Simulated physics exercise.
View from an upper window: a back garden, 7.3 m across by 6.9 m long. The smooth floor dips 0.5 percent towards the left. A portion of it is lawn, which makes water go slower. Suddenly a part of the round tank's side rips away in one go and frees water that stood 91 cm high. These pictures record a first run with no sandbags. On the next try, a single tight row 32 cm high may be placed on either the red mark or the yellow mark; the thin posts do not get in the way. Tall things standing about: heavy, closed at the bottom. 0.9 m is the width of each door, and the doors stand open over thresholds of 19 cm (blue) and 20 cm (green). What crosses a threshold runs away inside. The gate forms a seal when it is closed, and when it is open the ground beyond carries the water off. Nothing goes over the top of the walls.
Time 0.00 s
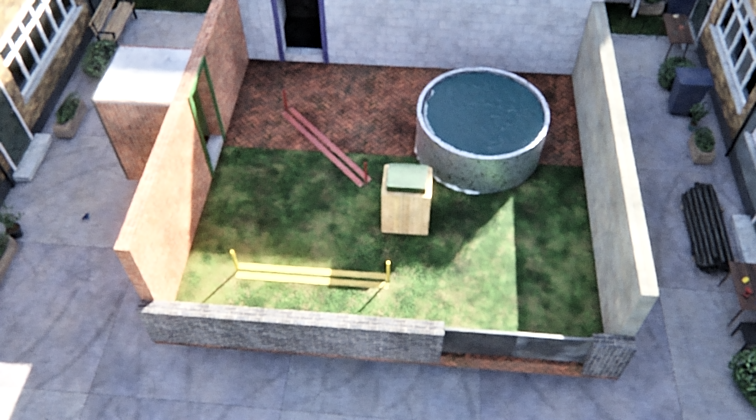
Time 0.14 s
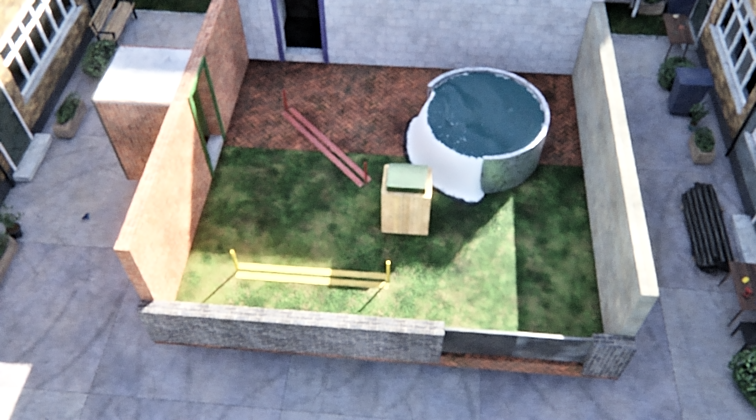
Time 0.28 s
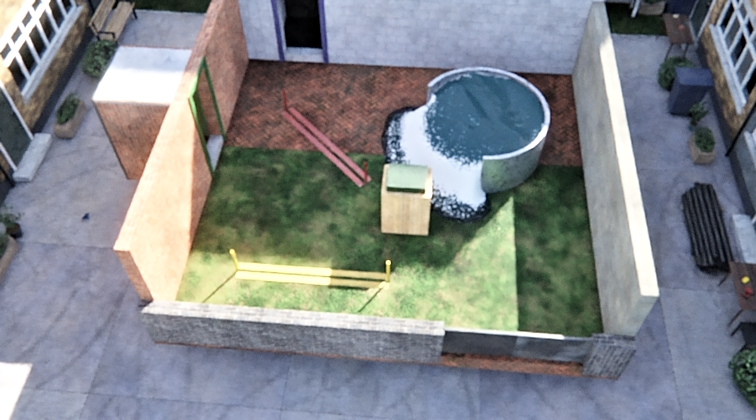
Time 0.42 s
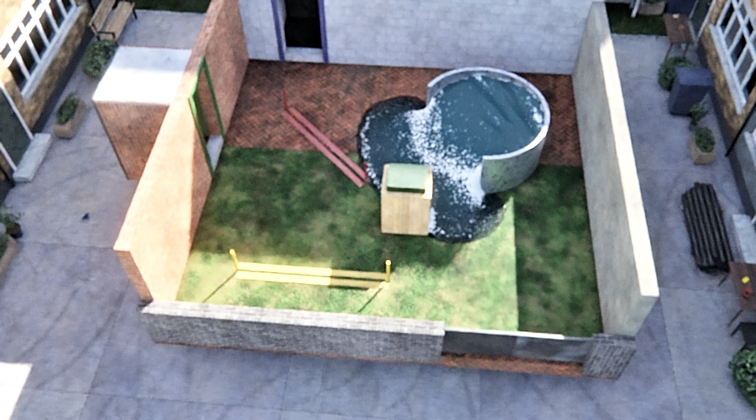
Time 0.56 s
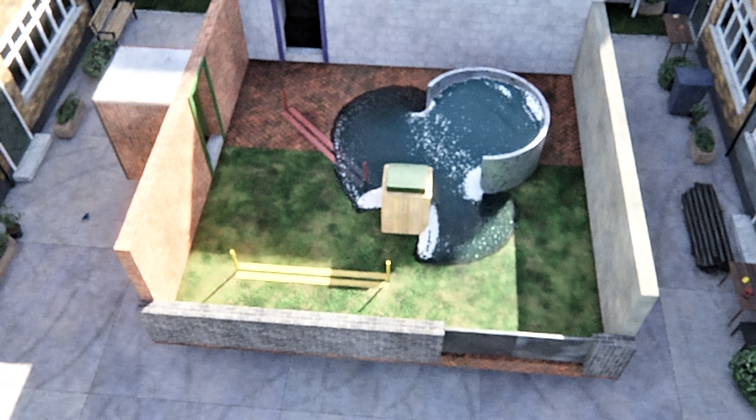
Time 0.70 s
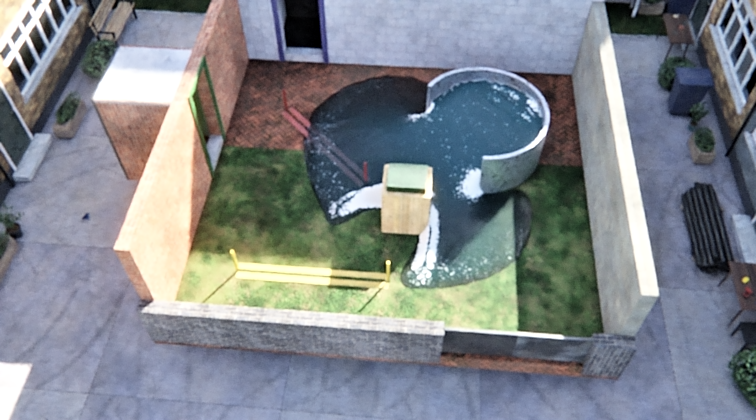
Water bursts from the round tank's side and spreads around the wooden box across the garden.
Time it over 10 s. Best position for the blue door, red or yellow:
Yellow mark.
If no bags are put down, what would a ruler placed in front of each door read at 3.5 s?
So blue stands at 22 cm, while green stands at 22 cm.
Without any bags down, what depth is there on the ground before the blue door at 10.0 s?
Depth: Approx. 9.0 cm.
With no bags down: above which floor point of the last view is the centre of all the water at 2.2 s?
Roughly (370, 174) in the last view.
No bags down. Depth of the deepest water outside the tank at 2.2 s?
41 cm.
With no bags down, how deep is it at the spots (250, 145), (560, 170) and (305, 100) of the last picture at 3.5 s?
21, 0 and 12 cm.
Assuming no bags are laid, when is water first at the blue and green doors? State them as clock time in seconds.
Front arrival - blue: 1.2 seconds; green: 1.4 seconds.
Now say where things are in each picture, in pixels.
The first frame shows the round tank at (483, 113) is whole and still, 91 cm deep.
In the second frame, the front is at (480, 199), 1.4 m from the gap at (426, 153); 0.6 m2 of floor is under water; 91 cm left at the back of the round tank.
In the third frame, water pours out at (426, 155) and has run 1.6 m, to (480, 216); typically 12 cm deep outside, 91 cm at the round tank's back.
In the fourth frame, the front is at (487, 232), 2.0 m from the gap at (426, 157); 4.7 m2 of floor is under water; 86 cm left at the back of the round tank.
In the fifth frame, the front is at (474, 258), 2.4 m from the gap at (426, 158); 8.0 m2 of floor is under water; 76 cm left at the back of the round tank.
In the sixth frame, the front is at (412, 285), 2.9 m from the gap at (426, 159); 11.6 m2 of floor is under water; 71 cm left at the back of the round tank.
After 1.4 s water covers 55 % of the floor and is deepest (46 cm) near (421, 198) in the run without bags; in at the blue door, 0 L with no bags, 0 L with the row on red, 0 L on yellow.
After 2.2 s water covers 65 % of the floor and is deepest (41 cm) near (234, 139) in the run without bags; in at the blue door, 0 L with no bags, 34 L with the row on red, 0 L on yellow.
After 3.5 s water covers 80 % of the floor and is deepest (34 cm) near (250, 60) in the run without bags; in at the blue door, 0 L with no bags, 127 L with the row on red, 2 L on yellow.
After 6.0 s water covers 95 % of the floor and is deepest (16 cm) near (197, 229) in the run without bags; in at the blue door, 3 L with no bags, 146 L with the row on red, 4 L on yellow.
After 10.0 s water covers 100 % of the floor and is deepest (14 cm) near (584, 231) in the run without bags; in at the blue door, 3 L with no bags, 146 L with the row on red, 4 L on yellow.
